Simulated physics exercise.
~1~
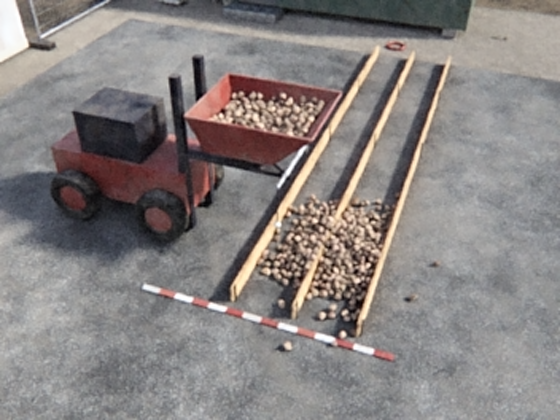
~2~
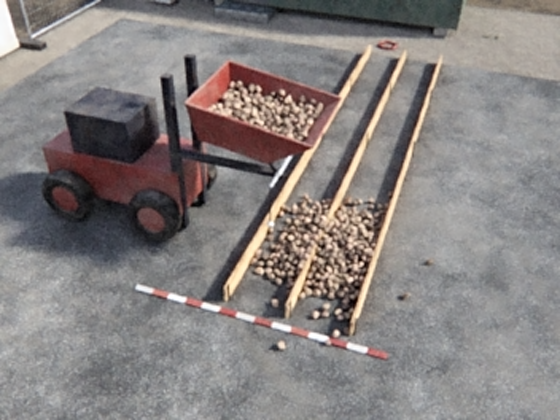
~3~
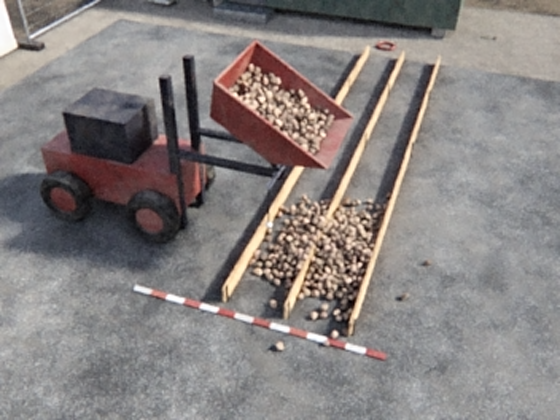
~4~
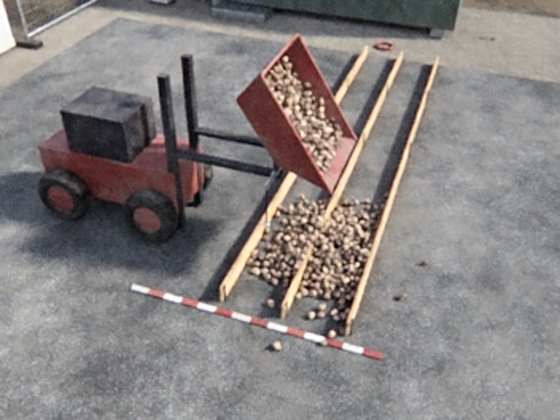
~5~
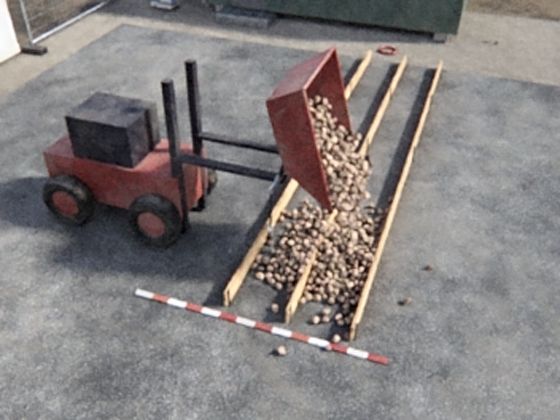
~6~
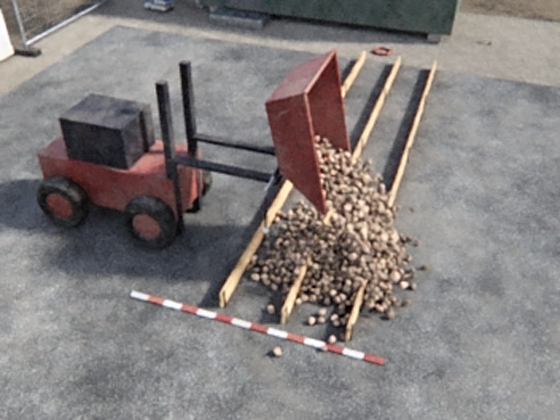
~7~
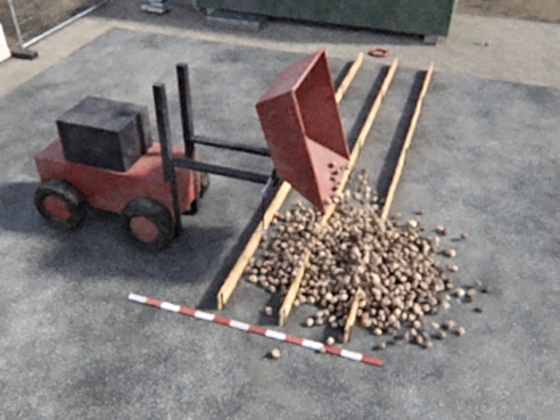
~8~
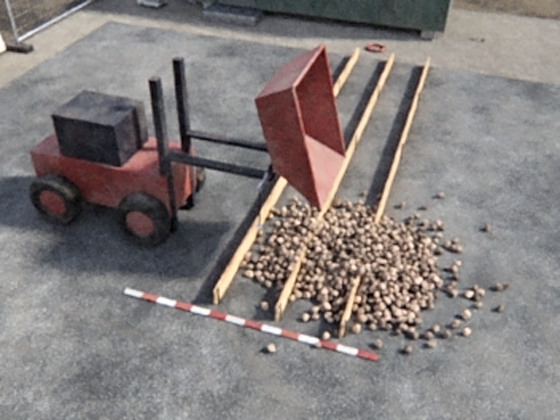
At first, a red toy-like forklift with black masts holds a raised red skip full of brownish stones beside three long wooden planks, where an earlier load already lies loose behind a red-and-white staff. The skip tilts forward to the right, gently and then steeply, while the stones stay inside. Once it is tipped far over, they pour from its lower edge onto the existing heap. The pile swells and spills over the rightmost plank, some stones scattering across the grey ground. Finally, the skip hangs empty, still steeply tipped, above a broad, spread-out heap.
